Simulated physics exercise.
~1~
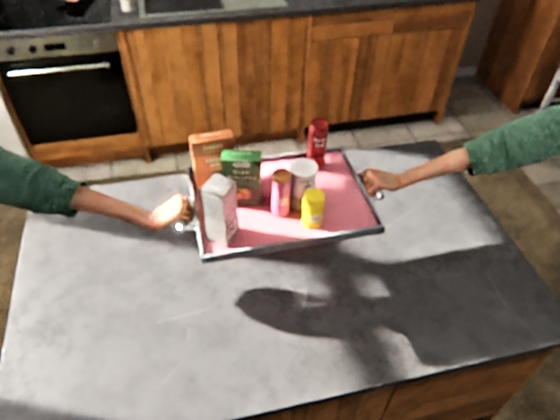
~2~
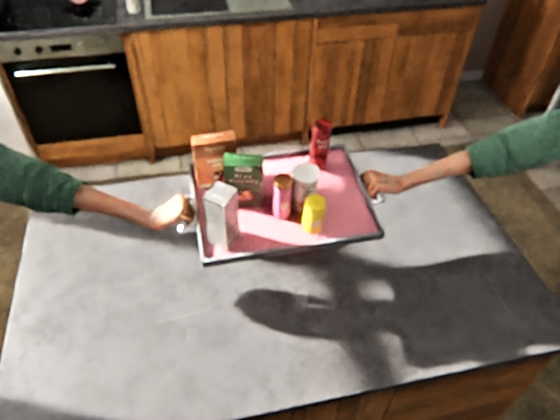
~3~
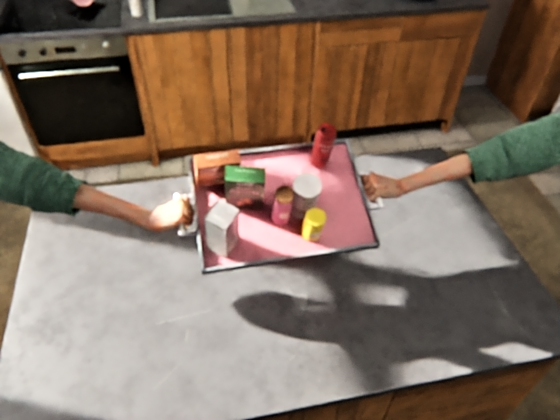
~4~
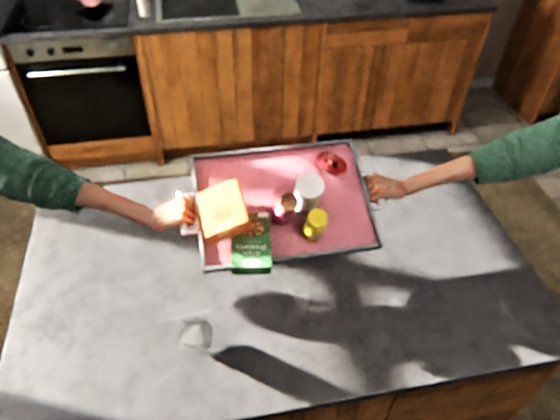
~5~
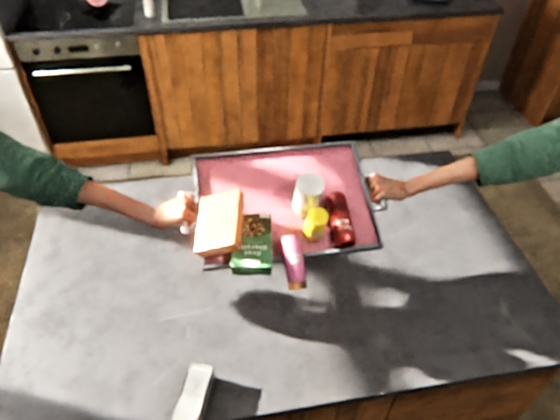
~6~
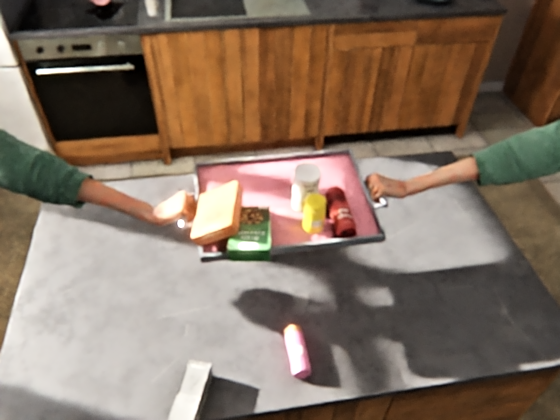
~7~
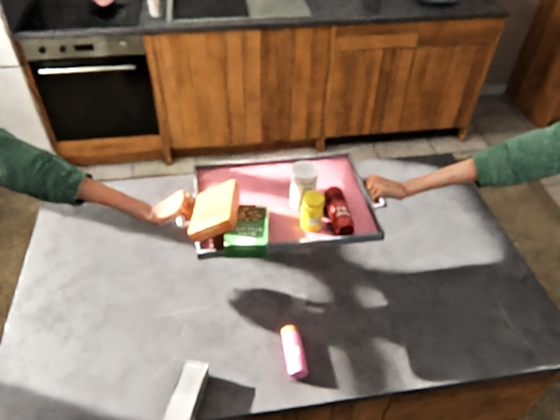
In the video, two hands tilt a tray of groceries toward the near side, and a grey carton and then a pink shaker fall onto the counter; the tray levels with the red can, green packet and orange packet toppled, while the white tin and yellow shaker stay upright.
